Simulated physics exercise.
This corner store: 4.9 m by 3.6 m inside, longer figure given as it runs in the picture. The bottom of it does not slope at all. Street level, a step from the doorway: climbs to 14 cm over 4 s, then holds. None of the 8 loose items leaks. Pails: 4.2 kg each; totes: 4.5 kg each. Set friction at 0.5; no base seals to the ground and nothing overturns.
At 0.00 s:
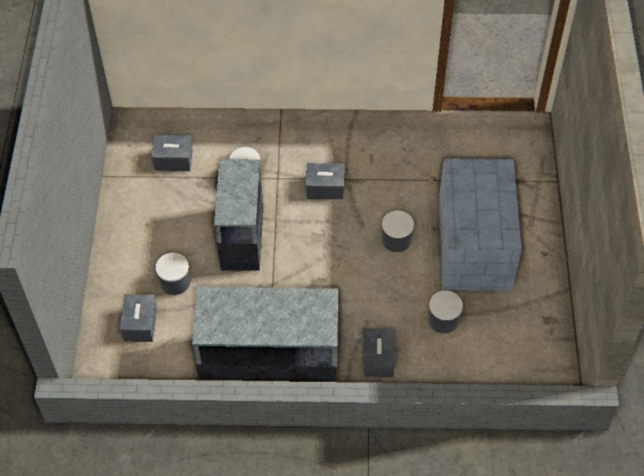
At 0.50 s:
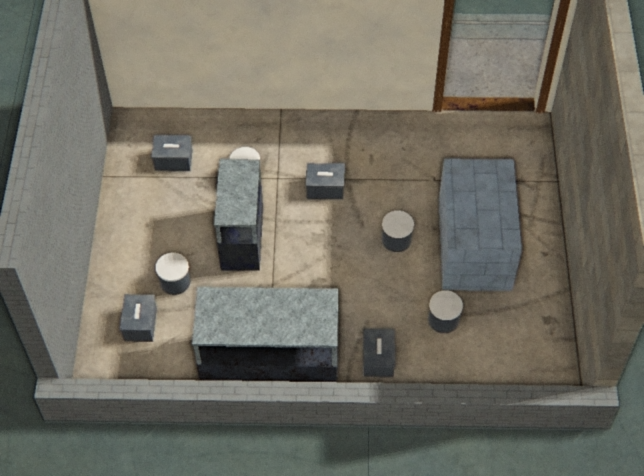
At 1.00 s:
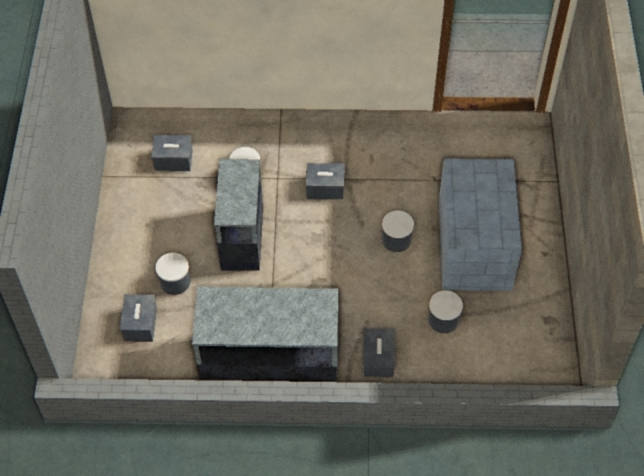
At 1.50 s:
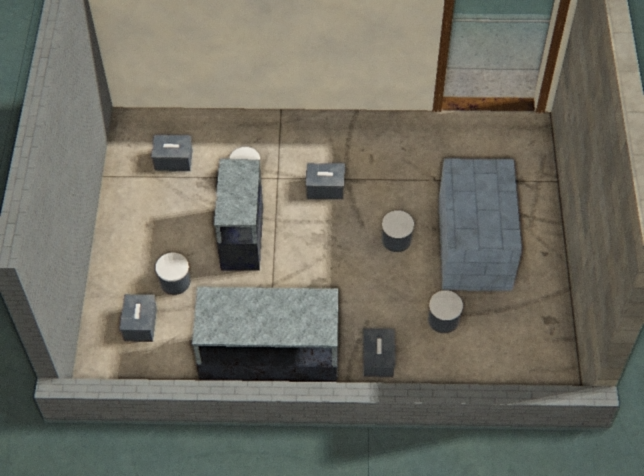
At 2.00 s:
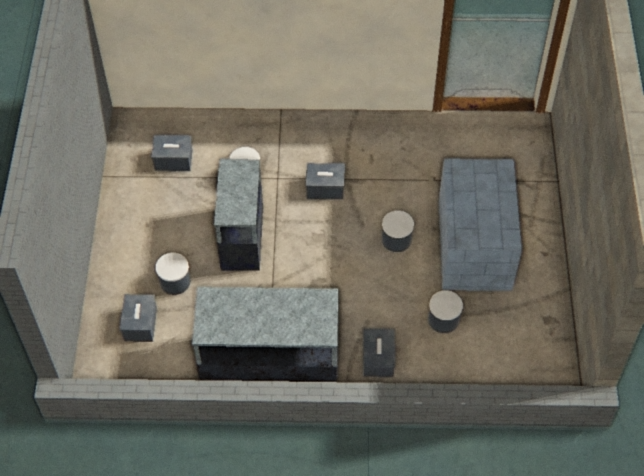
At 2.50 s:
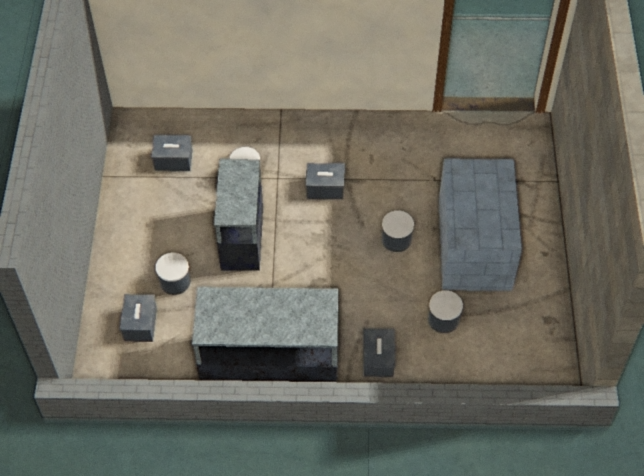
The clip opens on a walled room seen from above, with counters, boxes and round white-topped objects standing on a stained floor and bare grey ground outside. Greenish water covers the outside ground, then creeps up the pale step to the doorway's brown sill, while nothing inside moves.
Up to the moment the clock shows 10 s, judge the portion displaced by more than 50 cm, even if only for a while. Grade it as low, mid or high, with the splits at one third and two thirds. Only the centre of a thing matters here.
Grade: Low, under a third.
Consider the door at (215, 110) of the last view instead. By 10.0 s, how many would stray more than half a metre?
Then the count would be 4.
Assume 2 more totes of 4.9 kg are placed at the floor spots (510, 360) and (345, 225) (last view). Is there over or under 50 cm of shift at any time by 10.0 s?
Note: Item 1 above threshold; item 2 above threshold.
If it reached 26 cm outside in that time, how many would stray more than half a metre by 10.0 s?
4.
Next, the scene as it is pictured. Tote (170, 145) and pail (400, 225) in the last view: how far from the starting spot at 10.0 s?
They sit 0 cm and 0 cm away, in the order given.
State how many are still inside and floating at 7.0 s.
0.
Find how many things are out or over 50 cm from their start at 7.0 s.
That would be 0.
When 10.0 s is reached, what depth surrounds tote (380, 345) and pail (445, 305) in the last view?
Close to 6 and 2 centimetres.
After 3.5 s 0 of 8 are over 50 cm from their spots; 0 afloat.
After 4.5 s 0 of 8 are over 50 cm from their spots; 0 afloat.
After 7.0 s 0 of 8 are over 50 cm from their spots; 0 afloat.
After 10.0 s 0 of 8 are over 50 cm from their spots, and 0 have been at some point; 1 afloat.
